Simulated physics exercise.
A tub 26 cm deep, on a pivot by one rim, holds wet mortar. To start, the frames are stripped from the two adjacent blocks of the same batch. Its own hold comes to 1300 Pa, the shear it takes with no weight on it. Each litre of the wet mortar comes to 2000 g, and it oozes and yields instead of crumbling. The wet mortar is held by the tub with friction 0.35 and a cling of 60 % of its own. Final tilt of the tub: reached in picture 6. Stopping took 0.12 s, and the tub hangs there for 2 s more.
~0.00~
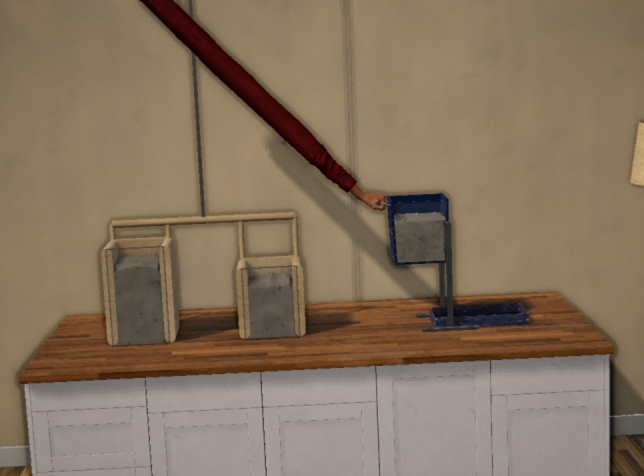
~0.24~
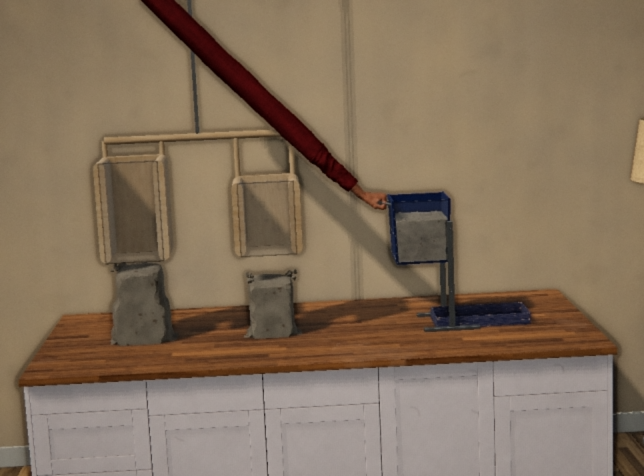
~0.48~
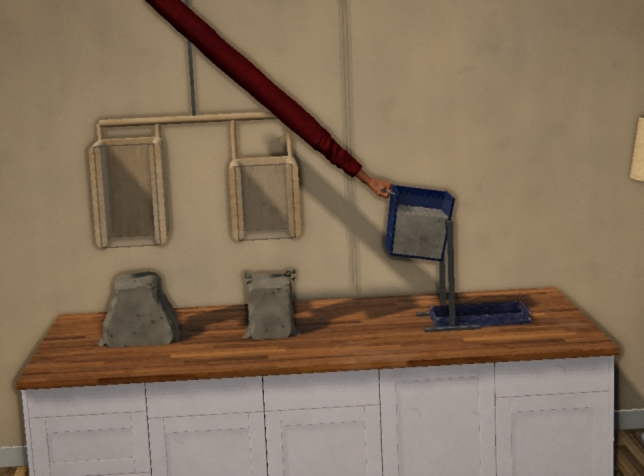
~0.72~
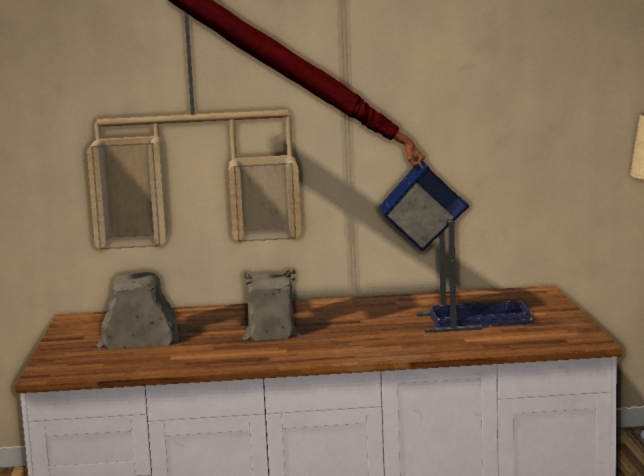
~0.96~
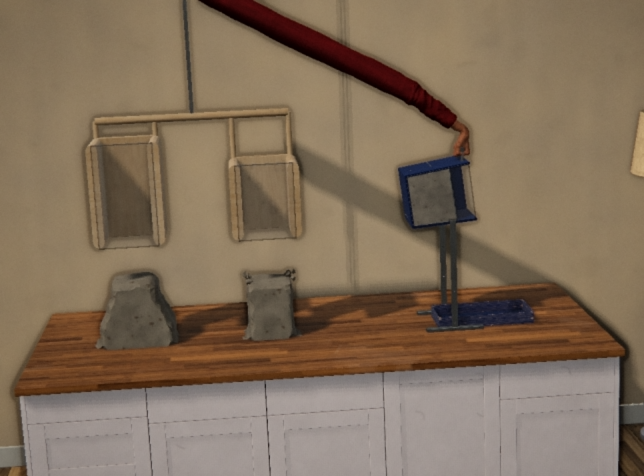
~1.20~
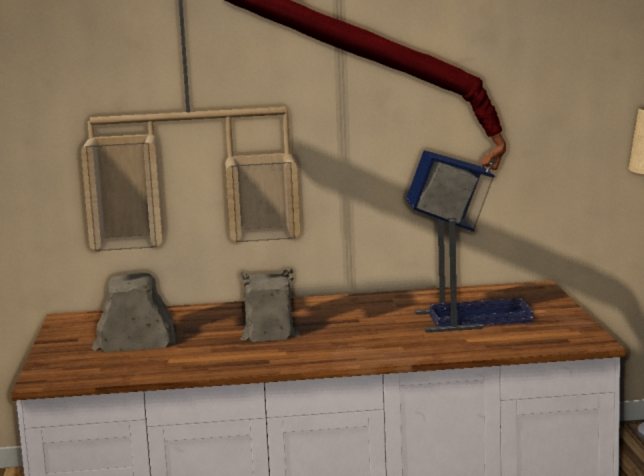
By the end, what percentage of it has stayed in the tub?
Some 8 per cent has stayed in the tub.
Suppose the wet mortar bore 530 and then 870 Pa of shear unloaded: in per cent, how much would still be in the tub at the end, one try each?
In that order: 0 %, 8 %.
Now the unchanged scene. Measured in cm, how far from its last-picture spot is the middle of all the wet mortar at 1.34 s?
Around 5 centimetres.
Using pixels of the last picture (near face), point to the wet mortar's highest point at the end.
Peak location: Approx. (420, 201).
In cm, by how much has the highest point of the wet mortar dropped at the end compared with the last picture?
Roughly 15 cm.
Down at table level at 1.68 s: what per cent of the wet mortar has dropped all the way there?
0 per cent.
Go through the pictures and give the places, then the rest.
In the first frame, handle-side rim at (393, 203), tilt 0 degrees; crest of the wet mortar at (399, 221); block heights 36 cm, 25 cm (left to right).
In the second frame, handle-side rim at (394, 202), tilt 0 degrees; crest of the wet mortar at (400, 221); block heights 32 cm, 25 cm (left to right).
In the third frame, handle-side rim at (399, 192), tilt 10 degrees; crest of the wet mortar at (401, 212); block heights 28 cm, 25 cm (left to right).
In the fourth frame, handle-side rim at (429, 168), tilt 46 degrees; crest of the wet mortar at (415, 186); block heights 28 cm, 25 cm (left to right).
In the fifth frame, handle-side rim at (469, 164), tilt 83 degrees; crest of the wet mortar at (447, 170); block heights 28 cm, 25 cm (left to right).
In the sixth frame, handle-side rim at (494, 178), tilt 111 degrees; crest of the wet mortar at (440, 164); block heights 28 cm, 25 cm (left to right).
After 1.34 s, the tub is at 111 degrees and holds 100 %.
After 1.51 s, the tub is at 111 degrees and holds 66 %.
After 1.68 s, the tub is at 111 degrees and holds 36 %.
After 1.85 s, the tub is at 111 degrees and holds 9 %.
After 3.20 s, the tub is at 111 degrees and holds 8 %.
